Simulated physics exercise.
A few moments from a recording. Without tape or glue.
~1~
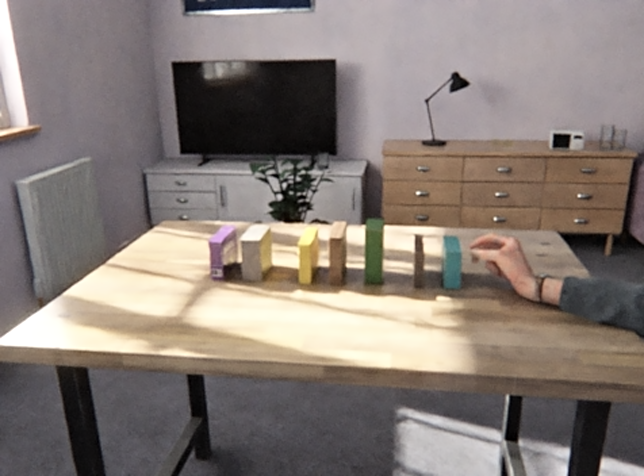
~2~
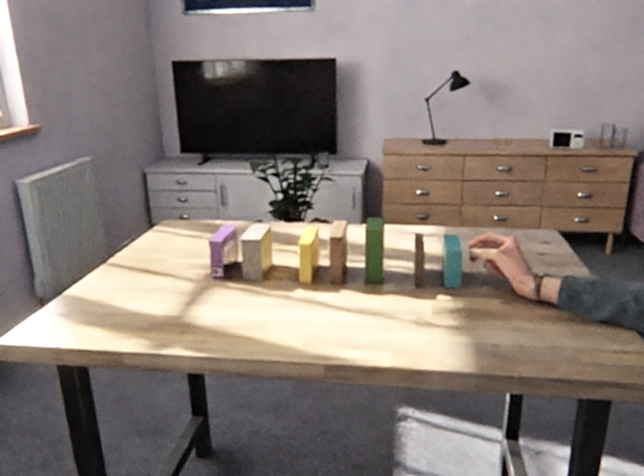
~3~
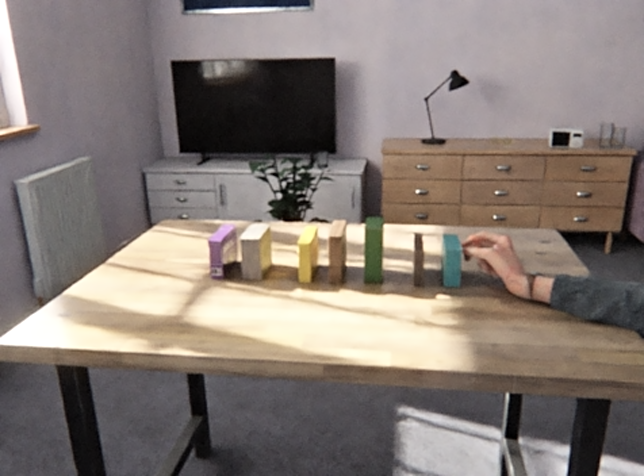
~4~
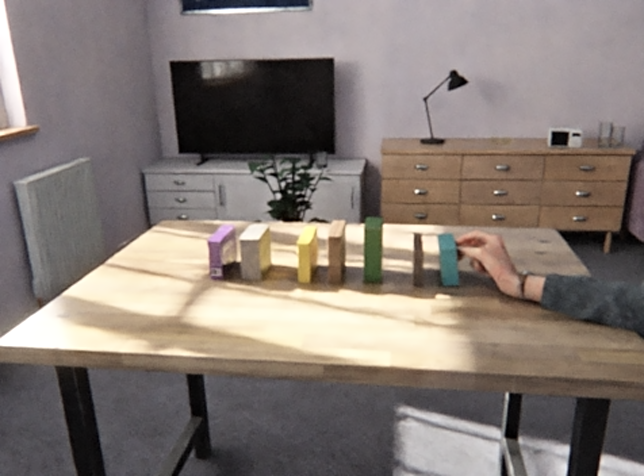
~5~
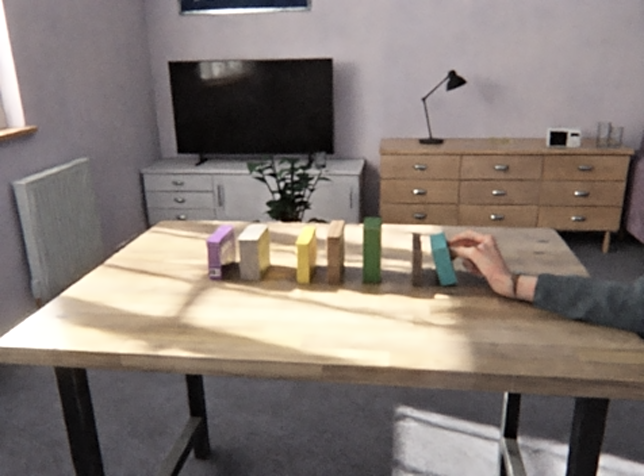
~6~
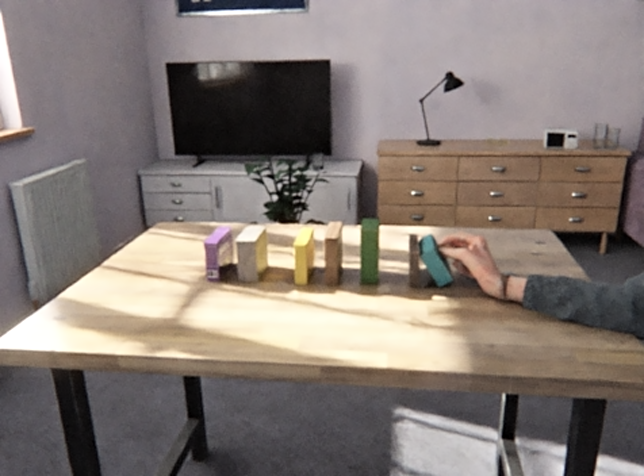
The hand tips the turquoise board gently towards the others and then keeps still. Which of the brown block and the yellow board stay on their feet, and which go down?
The brown block stays on its feet, the yellow board stays on its feet.
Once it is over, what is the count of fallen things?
2.
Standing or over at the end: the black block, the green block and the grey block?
The black block goes down; the green block remains standing; the grey block remains standing.
Then, 0.20 s past the last view, turquoise board 68° over; black block rocked 60° from its first pose.
Then, 0.30 s past the last view, turquoise board 71° over; black block on its side; green block displaced a little.
Finally, down or leaning hard on the table, black block; the other 4 still in place. Final places as the last picture's camera would see them, brown block near (334, 253), yellow board near (305, 256).
